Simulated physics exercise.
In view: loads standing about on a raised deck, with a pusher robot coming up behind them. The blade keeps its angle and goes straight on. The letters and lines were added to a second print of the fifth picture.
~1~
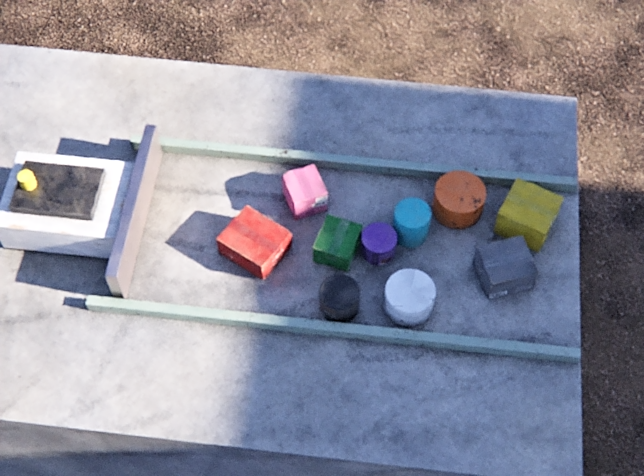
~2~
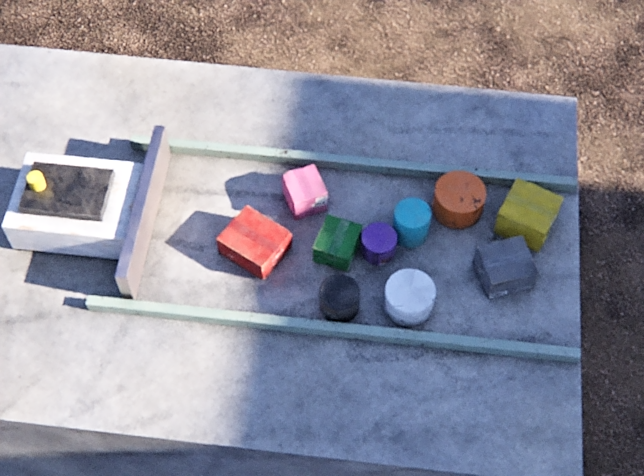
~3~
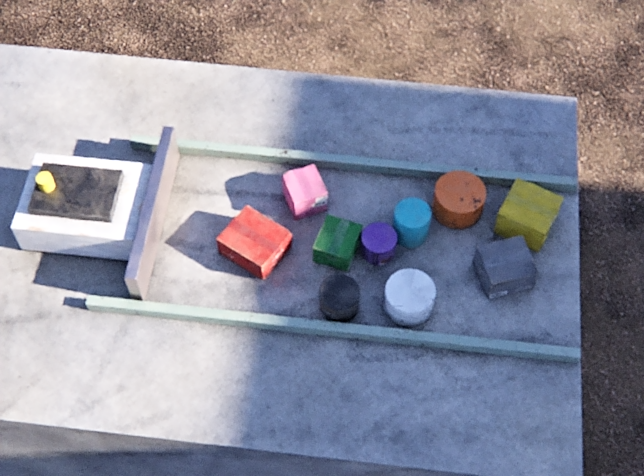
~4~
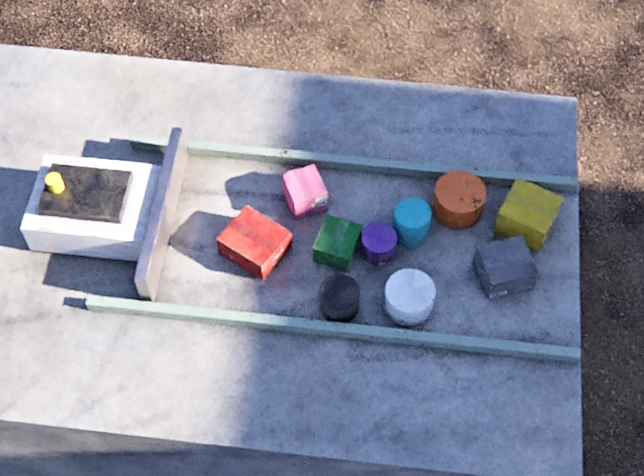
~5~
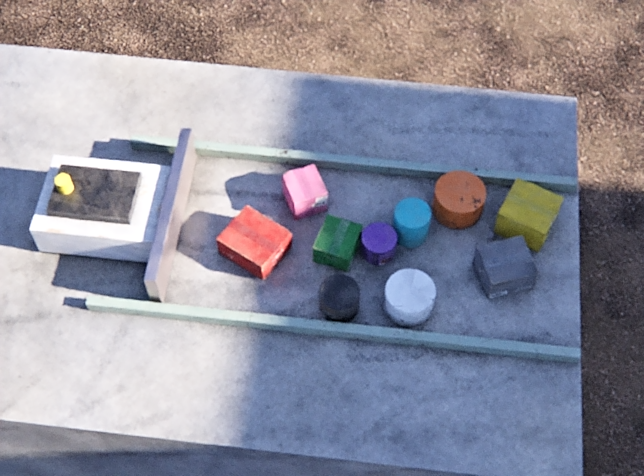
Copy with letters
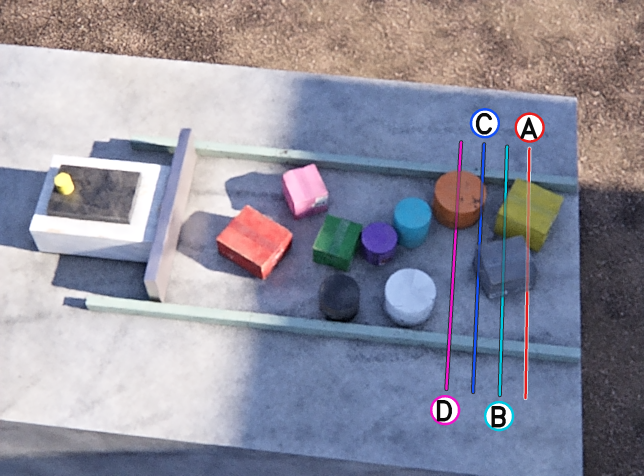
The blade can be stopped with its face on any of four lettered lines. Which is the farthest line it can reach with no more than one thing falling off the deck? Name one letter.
Up to line D.
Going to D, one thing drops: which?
The grey box goes over.
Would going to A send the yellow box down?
Yes.
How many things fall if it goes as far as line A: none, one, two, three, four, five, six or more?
In all, six or more.
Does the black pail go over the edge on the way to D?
By then, no.
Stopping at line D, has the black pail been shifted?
By then, yes.
On the copy, A at (528, 264); B at (504, 262); C at (479, 259); D at (454, 256).
On D. First, robot (202, 204); turquoise canister (416, 222); purple pail (389, 245).
Then, robot (303, 214); grey box (534, 272); purple pail (491, 263).
Finally, robot (384, 222); grey box over the edge; purple pail (570, 272); one fallen.
By contrast, A drops seven; B drops five; C drops three.
